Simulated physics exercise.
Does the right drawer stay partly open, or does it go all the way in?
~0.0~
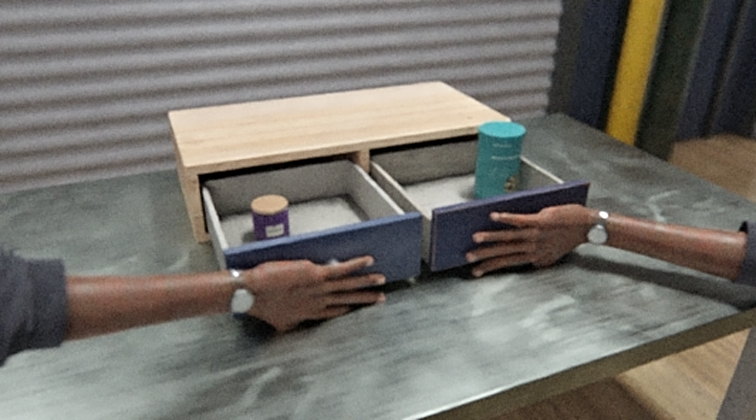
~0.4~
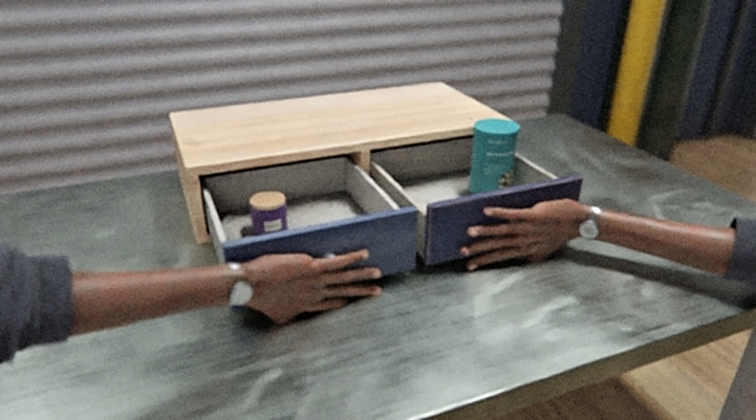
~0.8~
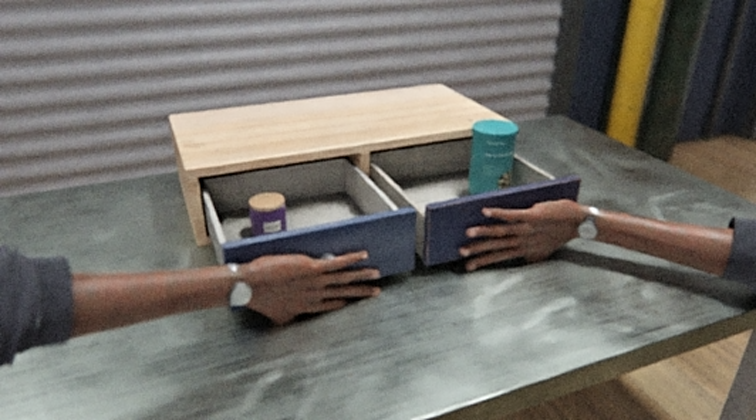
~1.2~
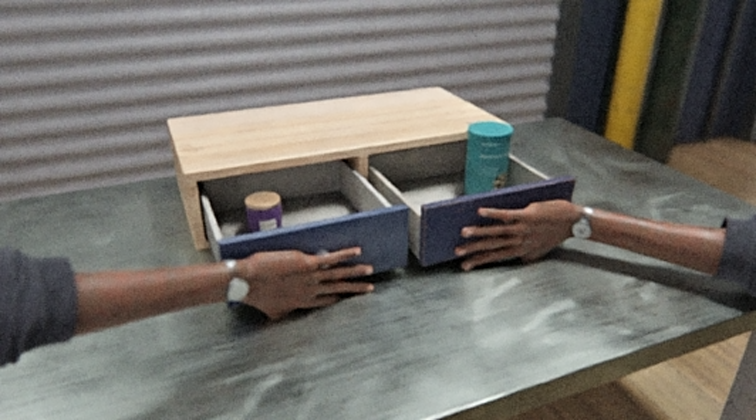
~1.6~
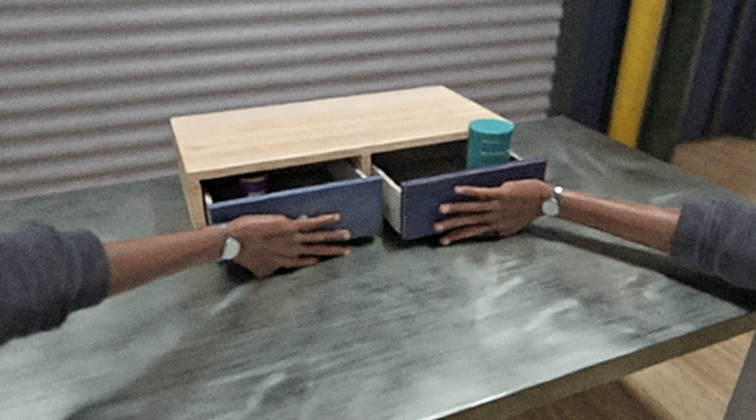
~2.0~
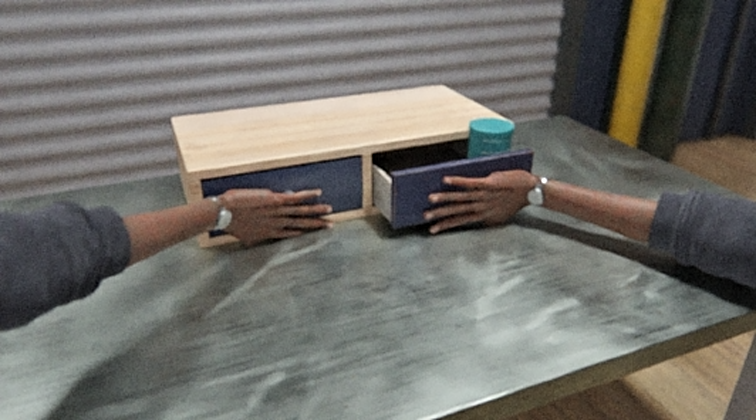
The right drawer stays partly open with the turquoise pot still showing, while the left drawer goes all the way in.
On a dark, streaked tabletop in front of a ridged grey wall, a pale wooden chest sits with its two blue-fronted drawers pulled open. A small purple jar is in the left drawer, and a tall turquoise pot stands upright in the right one, rising above its sides. Two hands, a watch on each wrist, press flat against the fronts and ease both drawers slightly inward. The drawers then slide further back together, and the jar slips into the shadow under the top. Finally the left drawer closes flush, while the right one jams partly open with the pot still upright and showing.
